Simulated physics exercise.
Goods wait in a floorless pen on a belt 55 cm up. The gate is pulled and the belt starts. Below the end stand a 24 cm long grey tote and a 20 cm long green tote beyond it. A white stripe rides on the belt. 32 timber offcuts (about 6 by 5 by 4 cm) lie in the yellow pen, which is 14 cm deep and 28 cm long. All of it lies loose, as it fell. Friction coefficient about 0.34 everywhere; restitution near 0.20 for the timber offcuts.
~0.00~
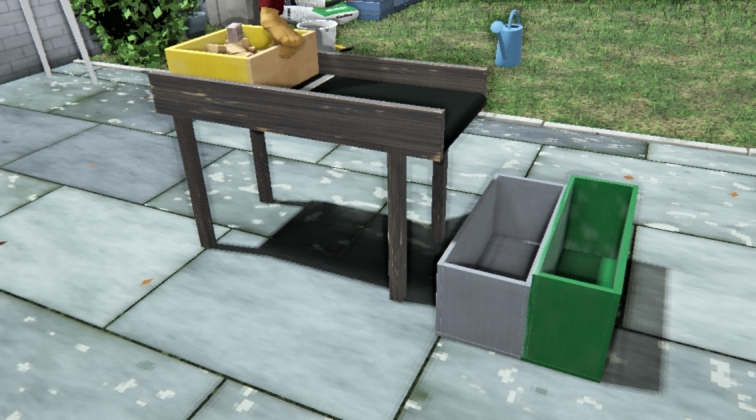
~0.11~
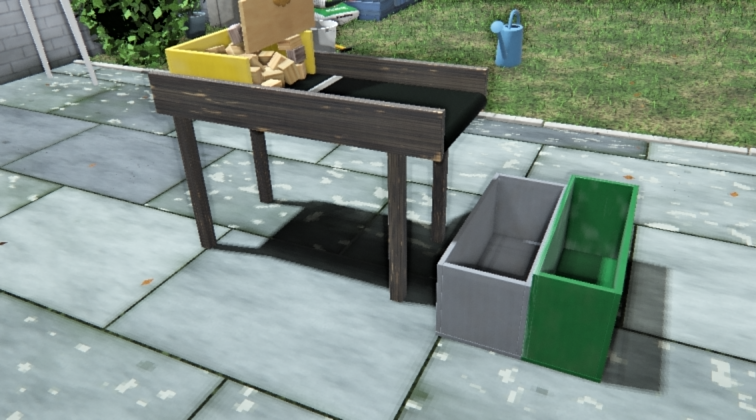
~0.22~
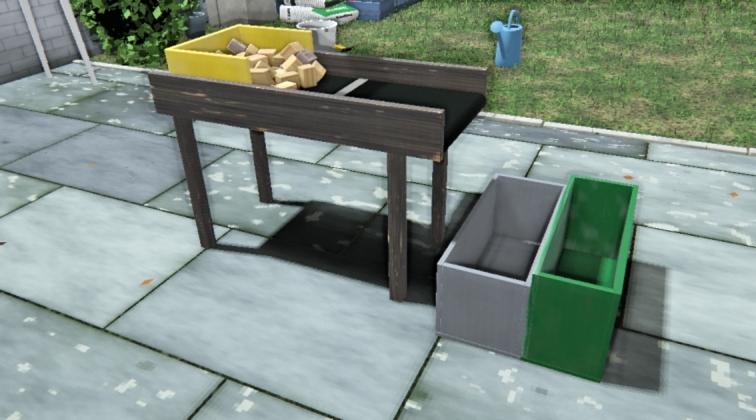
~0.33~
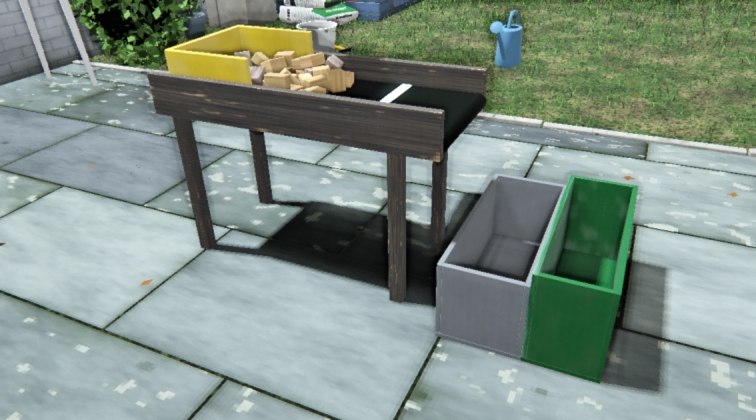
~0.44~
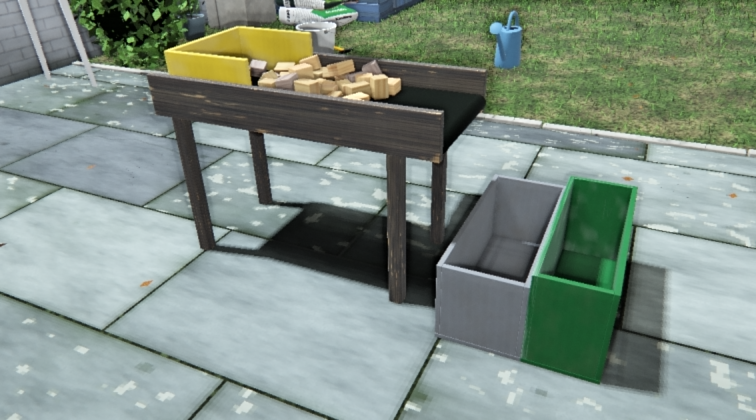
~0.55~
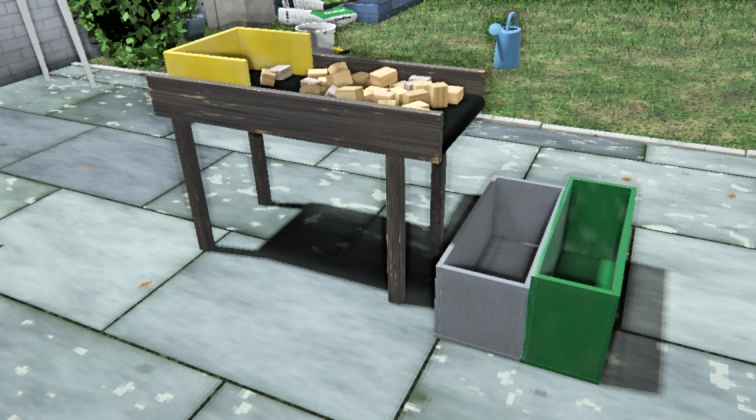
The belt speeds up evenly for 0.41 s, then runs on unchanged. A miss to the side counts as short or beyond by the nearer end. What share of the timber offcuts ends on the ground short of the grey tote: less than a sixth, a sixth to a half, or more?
In the end under a sixth of them are on the ground short of the grey tote.
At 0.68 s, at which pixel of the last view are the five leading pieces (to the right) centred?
Near (526, 125).
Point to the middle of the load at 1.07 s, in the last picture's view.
At about (708, 319).
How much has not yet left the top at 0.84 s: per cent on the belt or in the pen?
Some 10 per cent.
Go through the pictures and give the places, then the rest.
In the first picture (we follow the rim corner now nearest the camera), yellow pen at (247, 58); grey tote at (525, 284); belt has run 0 cm; nothing out yet.
Yellow pen at (248, 58); belt has run 3 cm, in the second picture.
Yellow pen at (247, 58); belt has run 12 cm; 4 out, the lowest offcut at (285, 91), in the third picture.
Yellow pen at (247, 58); belt has run 28 cm; 16 out, the lowest offcut at (307, 75), in the fourth picture.
Yellow pen at (247, 60); belt has run 49 cm; 26 out, the lowest offcut at (391, 86), in the fifth picture.
Yellow pen at (246, 60); grey tote at (524, 285); belt has run 72 cm; 30 out, the lowest offcut at (379, 84), in the sixth picture.
After 0.68 s, 19 on the belt and 13 in the air.
After 0.84 s, 3 on the belt and 29 in the air.
After 1.07 s, 18 on the ground beyond the green tote and 14 in the air.
Final count (at 1.36 s), 32 on the ground beyond the green tote. Asked share, 0 of 32, 0 per cent.
